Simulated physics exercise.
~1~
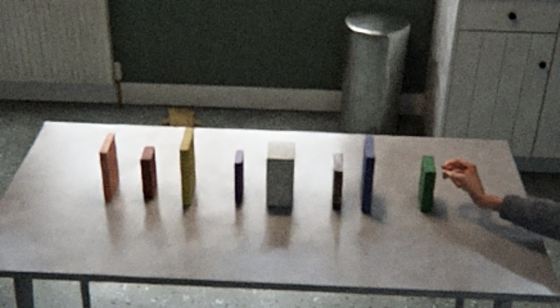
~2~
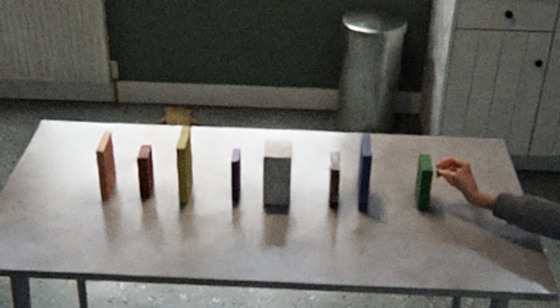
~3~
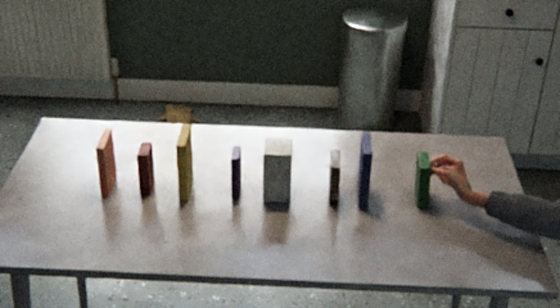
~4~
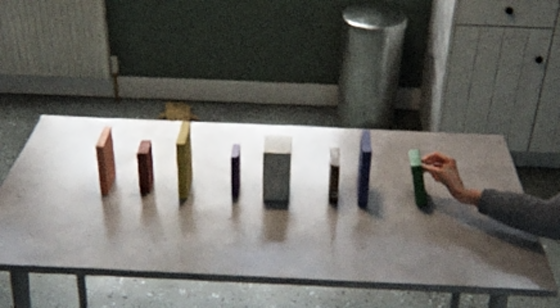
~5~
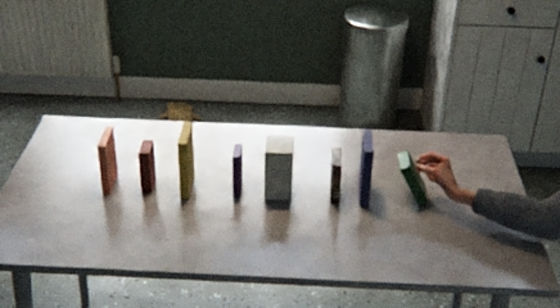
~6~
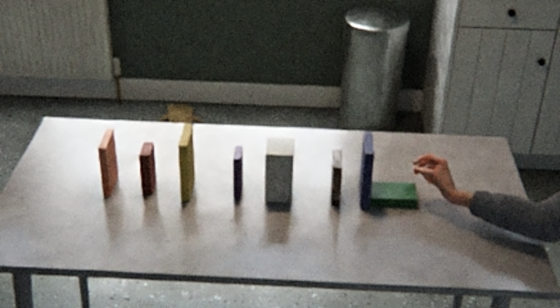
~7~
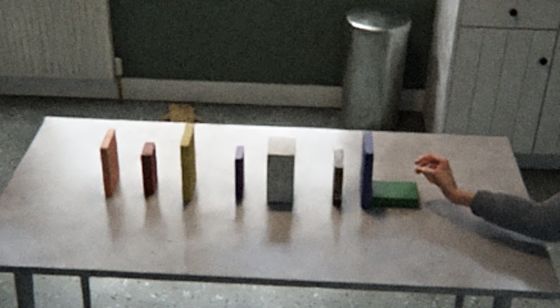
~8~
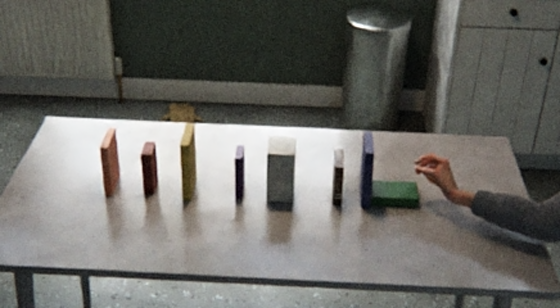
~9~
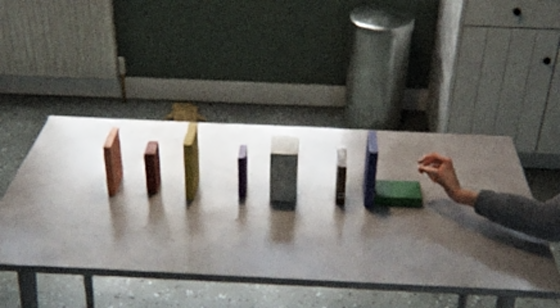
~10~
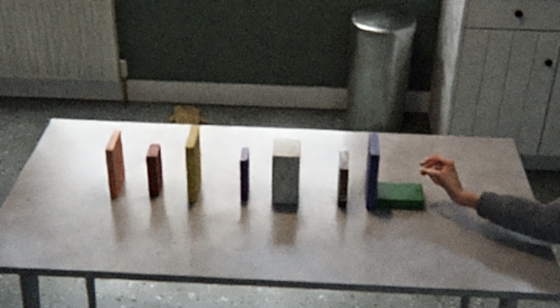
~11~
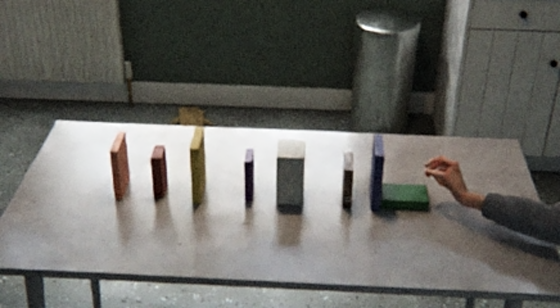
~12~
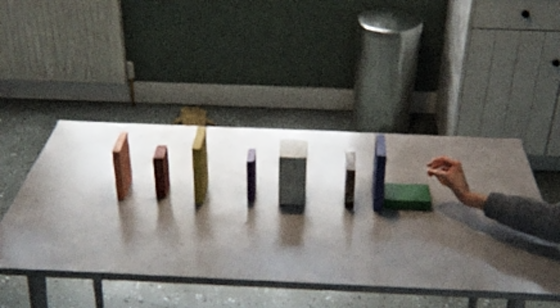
On a pale tabletop in a room with a metal bin, a hand at the right tips the green block leftward from a row of spaced upright blocks. It falls flat beside the blue block, which stays standing with the rest as the hand hovers nearby.
